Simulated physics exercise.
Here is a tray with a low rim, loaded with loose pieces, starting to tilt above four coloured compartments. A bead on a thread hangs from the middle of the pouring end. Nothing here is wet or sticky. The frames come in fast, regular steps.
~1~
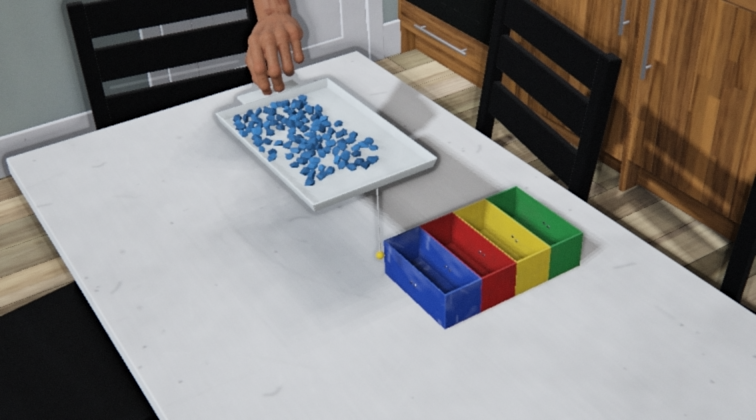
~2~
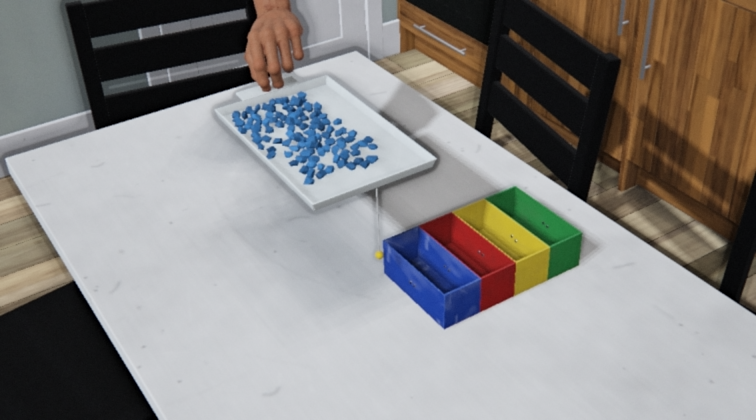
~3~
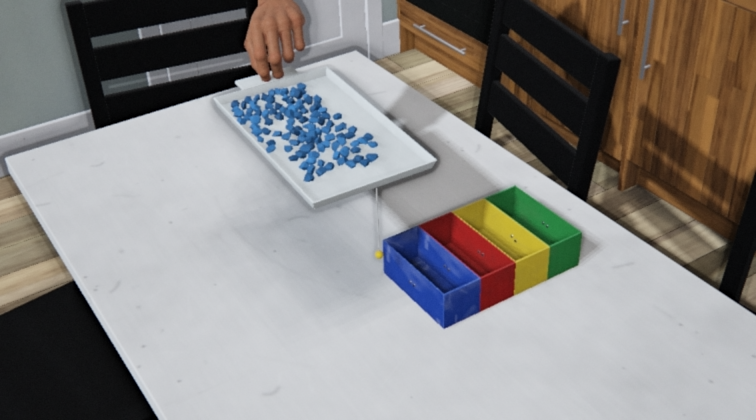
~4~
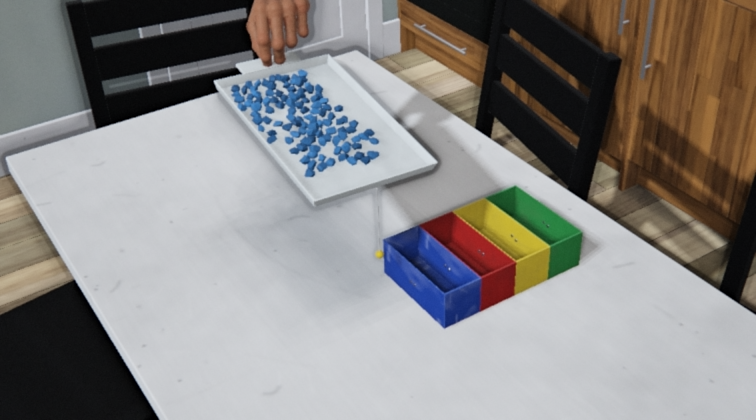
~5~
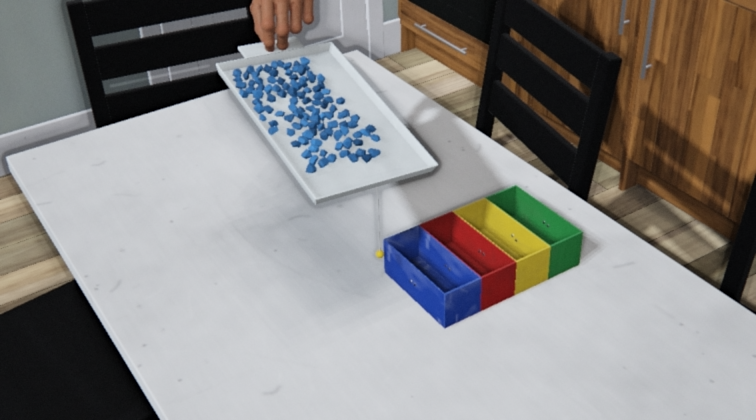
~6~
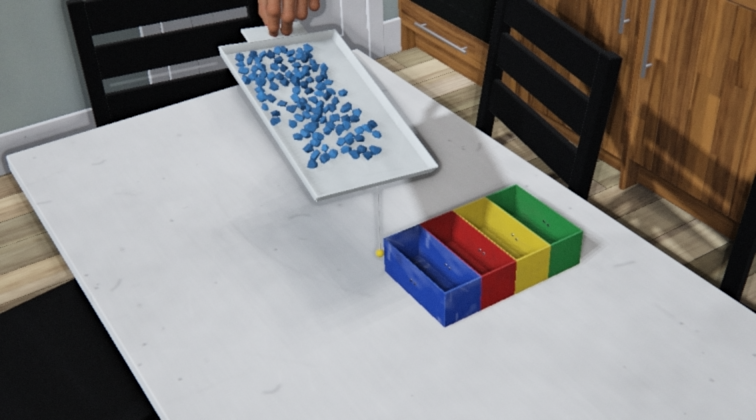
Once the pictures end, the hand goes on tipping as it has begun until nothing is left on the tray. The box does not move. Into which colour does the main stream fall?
The blue one ends fullest.
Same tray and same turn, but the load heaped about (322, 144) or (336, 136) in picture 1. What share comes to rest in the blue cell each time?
Near 50 % and 50 %.
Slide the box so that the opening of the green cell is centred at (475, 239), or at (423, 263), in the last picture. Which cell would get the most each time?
One: The yellow cell. Two: That green cell.
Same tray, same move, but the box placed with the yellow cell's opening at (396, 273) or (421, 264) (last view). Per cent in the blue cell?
Roughly 0 per cent, and 0 per cent.
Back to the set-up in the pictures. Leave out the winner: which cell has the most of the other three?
The runner-up: Red.
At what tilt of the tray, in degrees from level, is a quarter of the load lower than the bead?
At about 80°.
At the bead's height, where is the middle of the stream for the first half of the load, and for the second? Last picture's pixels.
Around (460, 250) and then (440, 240).
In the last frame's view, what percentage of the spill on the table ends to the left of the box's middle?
Close to 90 per cent.
Soon, tray tipped steeply; nearly all on the tray; a small part falling or outside the box.
A while on, tray tipped past a quarter turn; a small part on the tray; about a third in the blue cell; about a quarter in the red cell; a stray few in the yellow cell; about a quarter falling or outside the box.
Towards the end, tray tipped past a quarter turn; about half in the blue cell; about a quarter in the red cell; a stray few in the yellow cell; about a quarter falling or outside the box.
Finally, tray tipped past a quarter turn; about half in the blue cell; about a quarter in the red cell; a stray few in the yellow cell; none in the green cell; about a quarter outside the box.
